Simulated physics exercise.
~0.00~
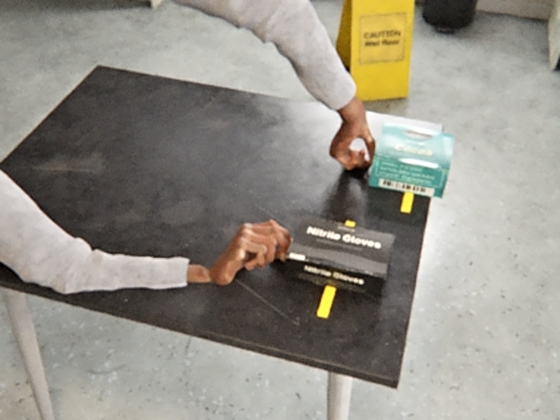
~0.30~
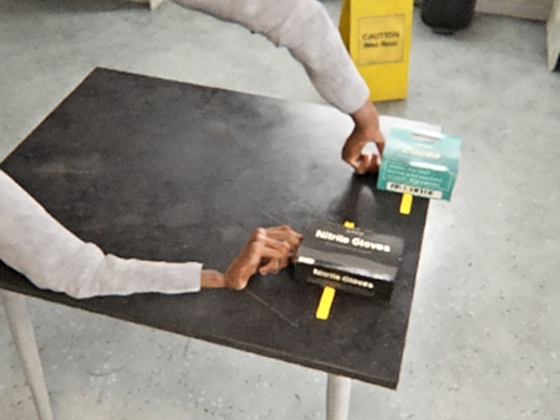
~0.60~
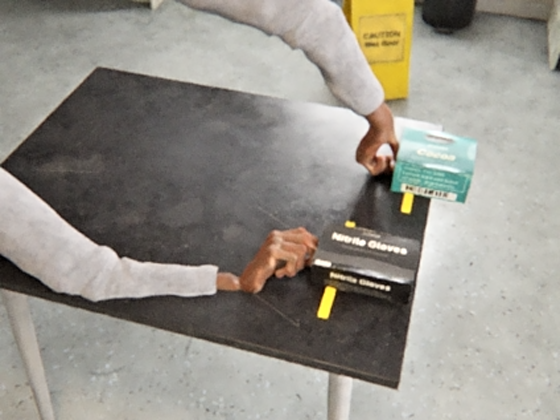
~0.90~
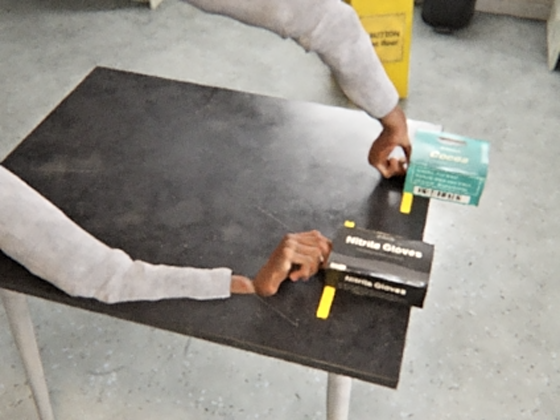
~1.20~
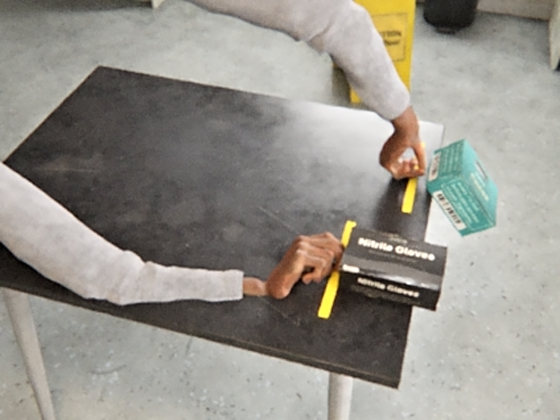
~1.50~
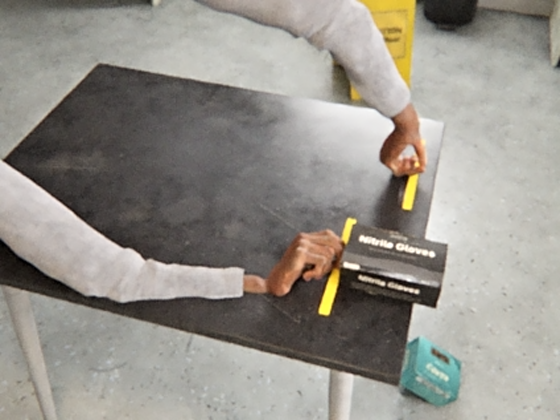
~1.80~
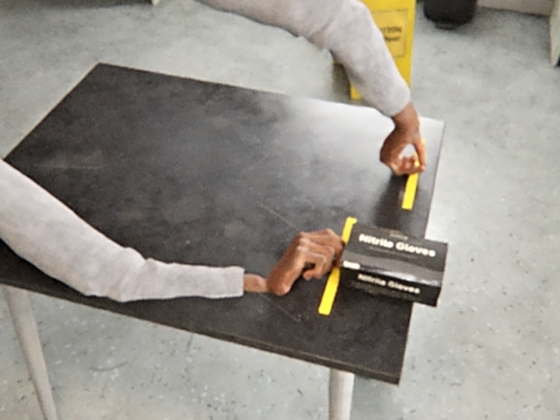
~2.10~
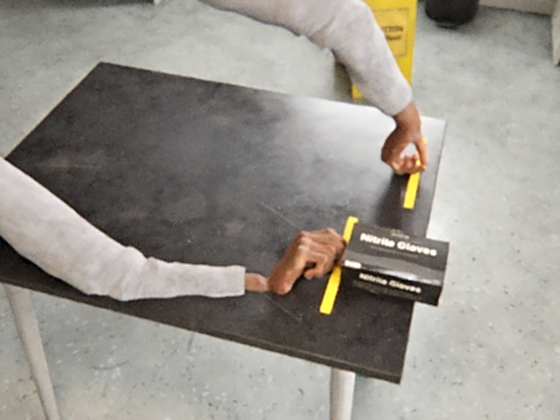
On a dark tabletop with yellow tape strips, two hands push a black box of nitrile gloves and a turquoise box rightward toward the edge. The turquoise box tips over and falls off the table, while the black box stops at the edge and stays on top.
